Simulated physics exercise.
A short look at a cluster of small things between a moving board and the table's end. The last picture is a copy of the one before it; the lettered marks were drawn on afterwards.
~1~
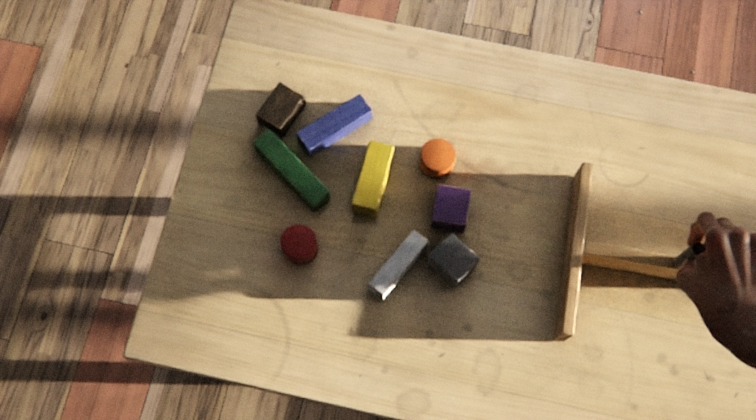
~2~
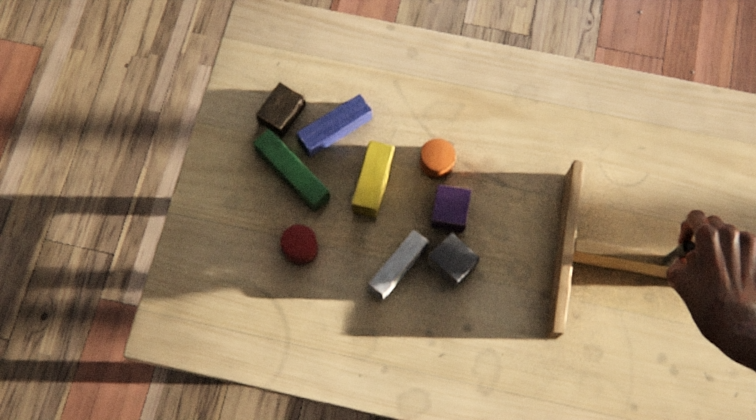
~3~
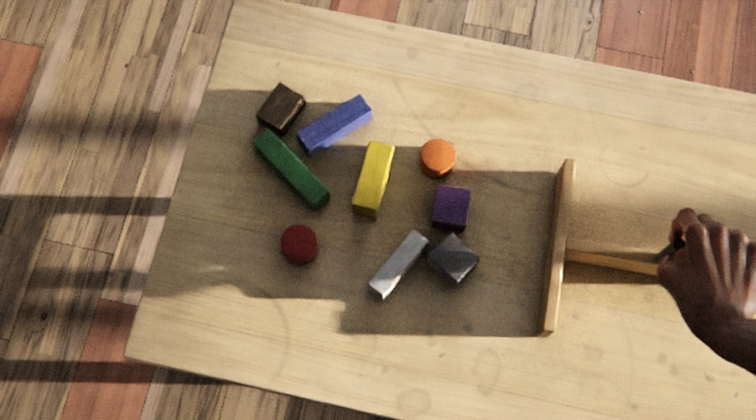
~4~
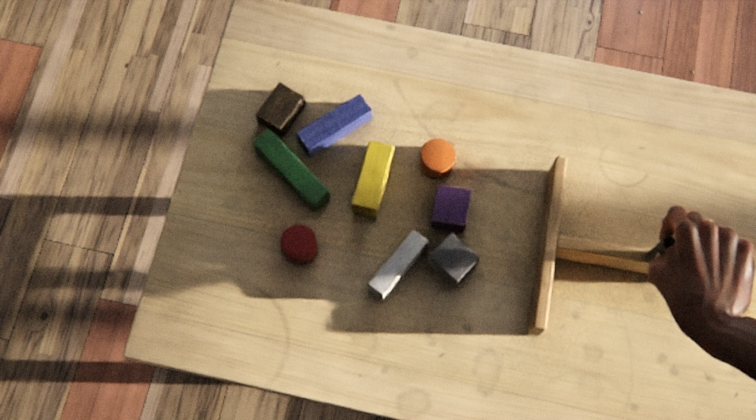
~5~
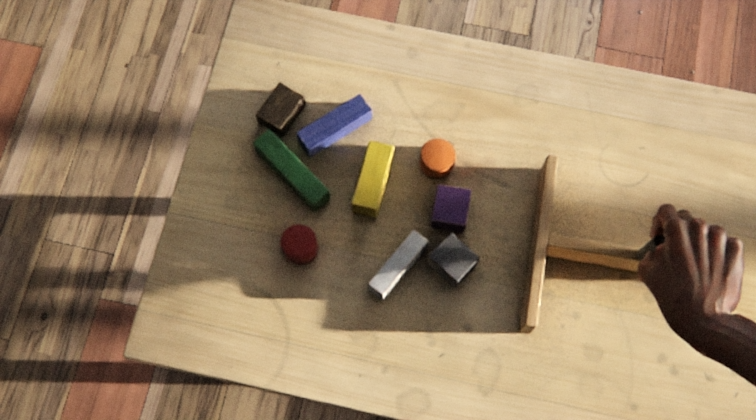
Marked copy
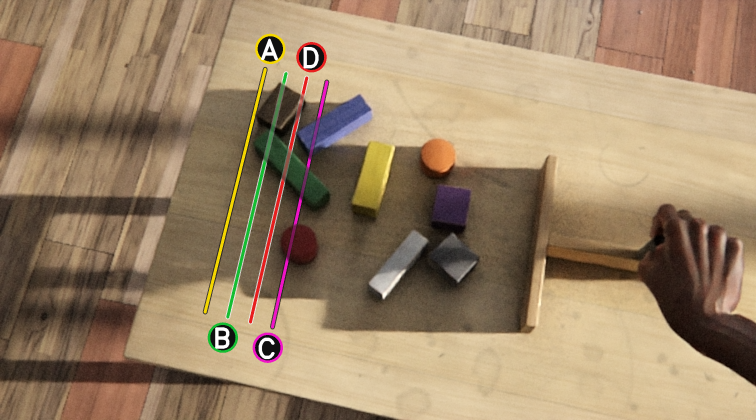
On a wooden table, a dark-skinned hand slid an upright board by its handle a short way left toward a scattered group of colourful blocks and round pieces, which all stayed still.
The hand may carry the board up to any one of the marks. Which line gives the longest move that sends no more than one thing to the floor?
B is the last line within the limit.
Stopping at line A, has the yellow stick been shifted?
Yes.
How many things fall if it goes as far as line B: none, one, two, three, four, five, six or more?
In all, none.
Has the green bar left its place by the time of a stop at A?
Yes.
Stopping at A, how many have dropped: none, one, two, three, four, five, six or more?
Two.
On the marked copy, A at (237, 185); B at (258, 190); C at (301, 199); D at (280, 194).
Following B. Soon after the start, board (439, 216); white bar (376, 260); orange tin (425, 156).
Later, board (337, 195); green bar (252, 155); black block (278, 106).
In the end, board (258, 178); green bar (194, 144); red tin (171, 221); none fallen.
As for the rest, A drops two; C is within the limit but short; D is within the limit but short.
